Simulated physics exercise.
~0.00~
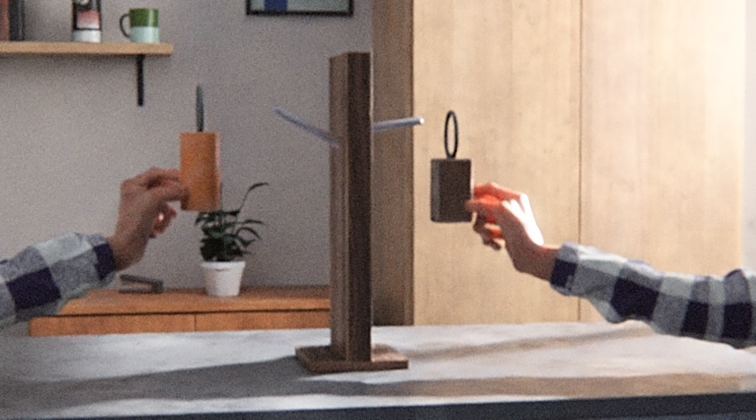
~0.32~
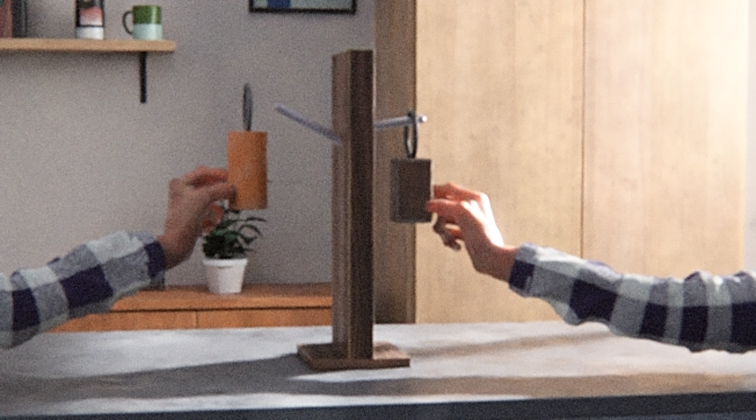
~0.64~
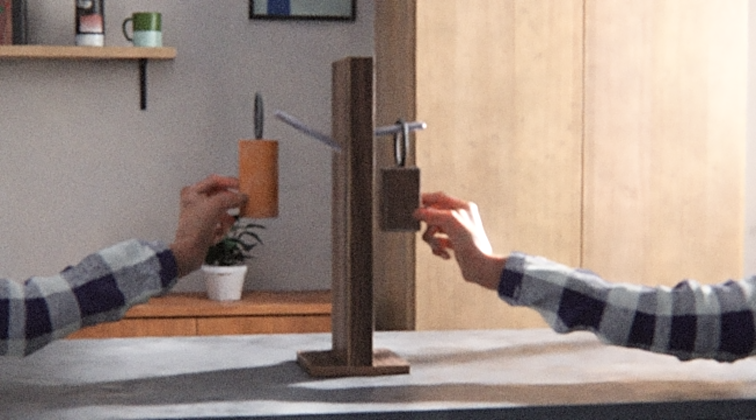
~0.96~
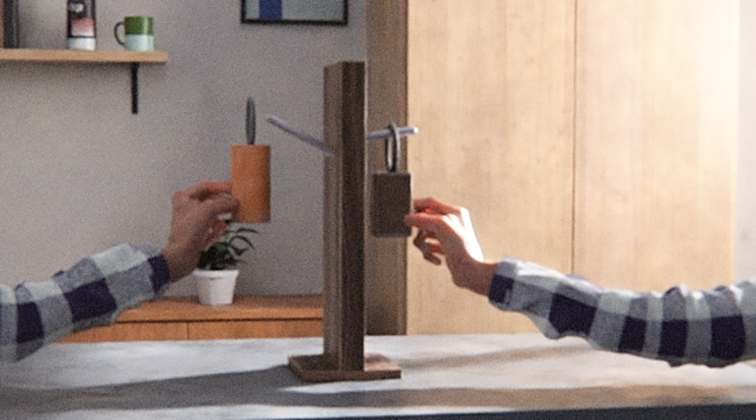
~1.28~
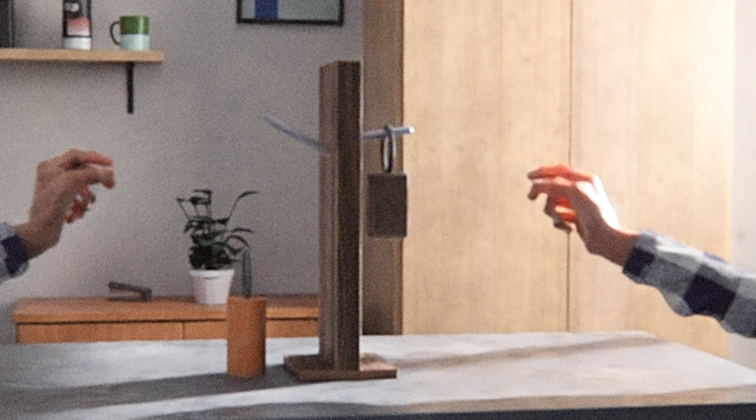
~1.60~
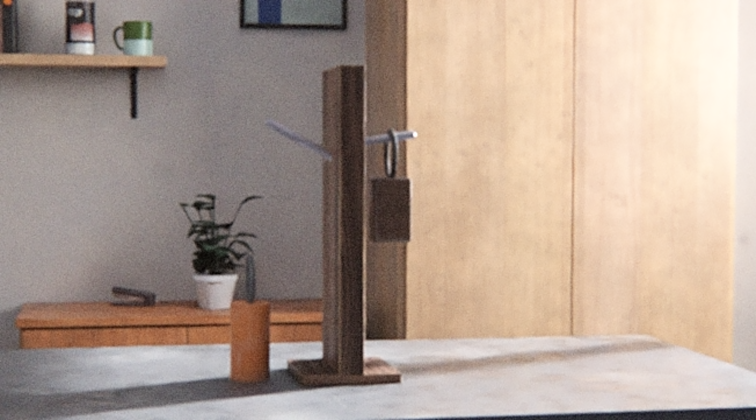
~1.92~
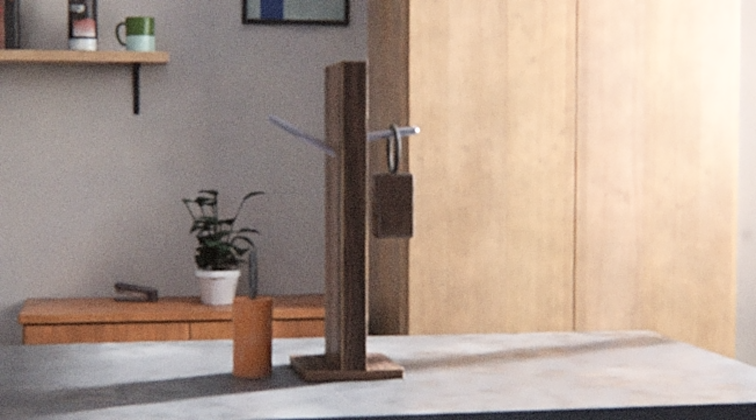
An orange lantern and a brown pouch were carried in by two hands toward a wooden peg stand, and when the hands let go and drew back, the pouch stayed hanging on the right peg while the lantern dropped and stood on the table.
